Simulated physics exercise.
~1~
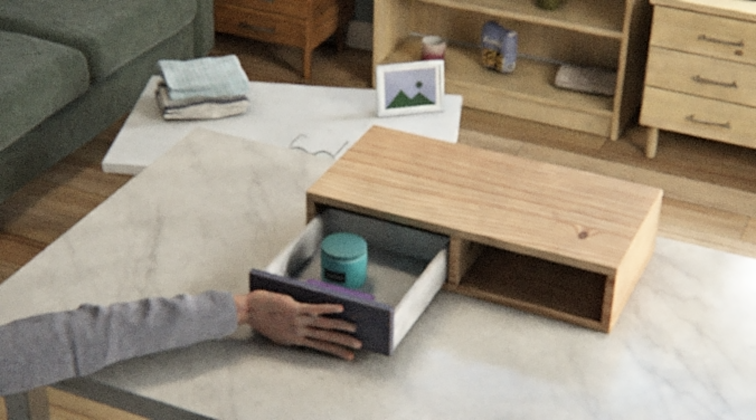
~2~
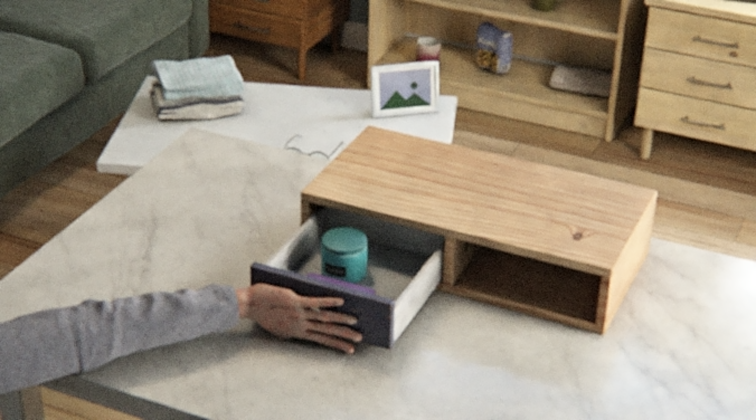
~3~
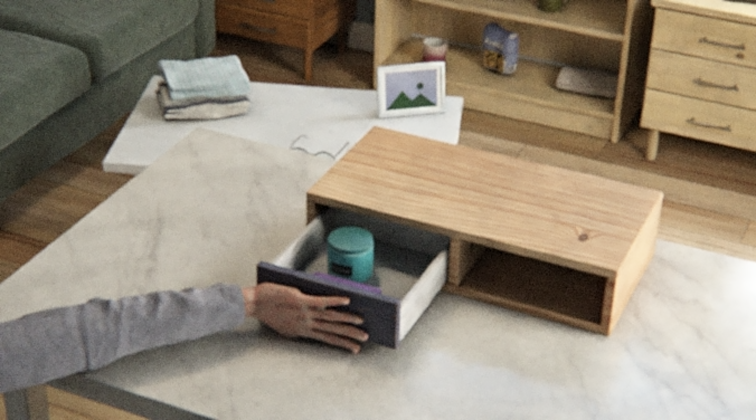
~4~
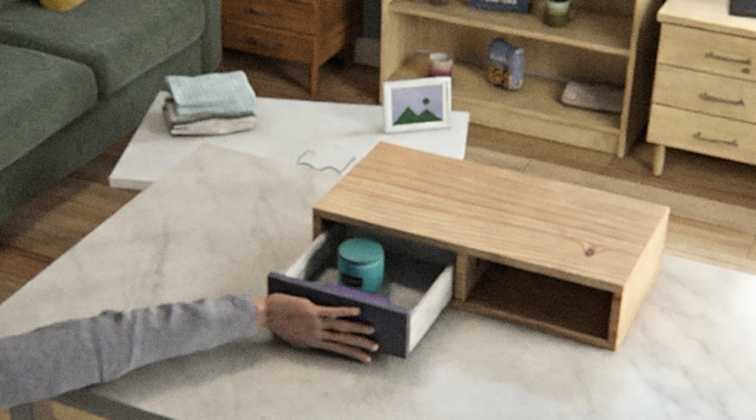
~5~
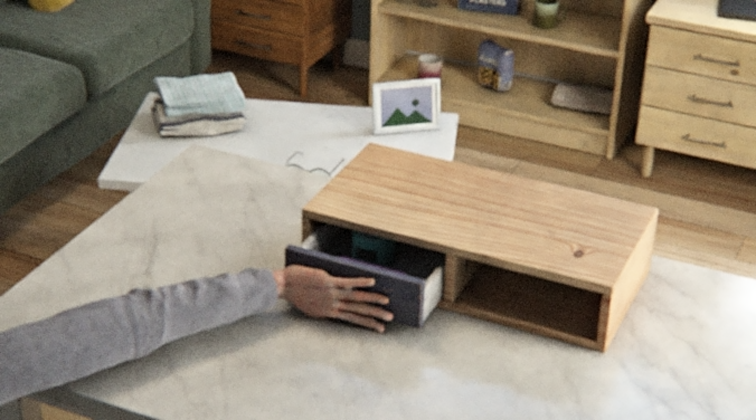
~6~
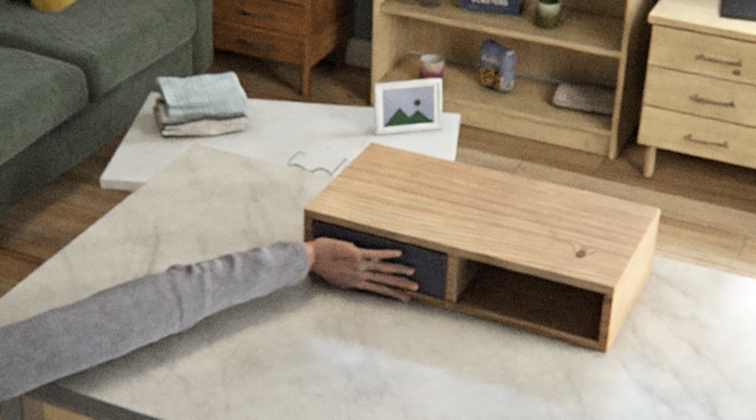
The open drawer, holding a turquoise jar and something purple, was pushed by a hand in a gray sleeve into the wooden chest on the marble table, sliding right and away until it shut flush with its contents hidden inside.
